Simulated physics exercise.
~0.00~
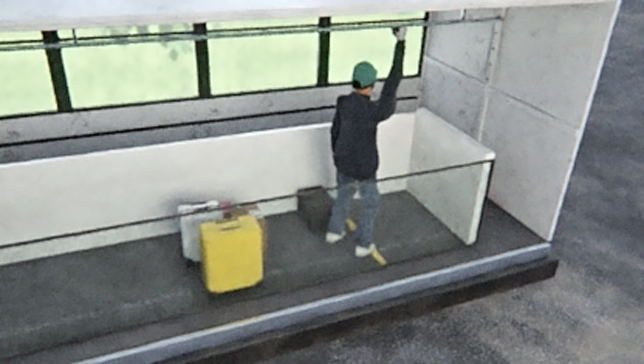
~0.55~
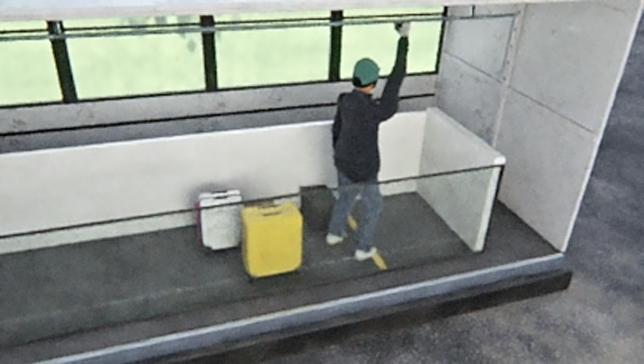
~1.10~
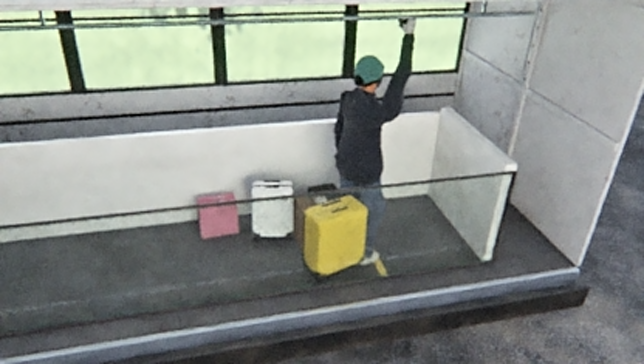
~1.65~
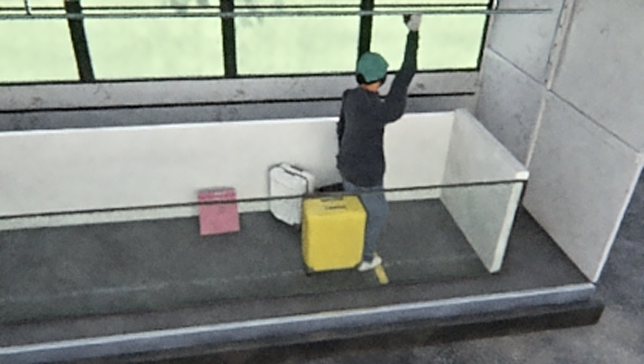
In the video, a passenger in a green cap holds an overhead rail in a shuttle bay as a yellow wheeled case and a smaller white case shift right. A pink carton appears at left, and the upright yellow case ends beside the passenger's legs, short of the yellow line.
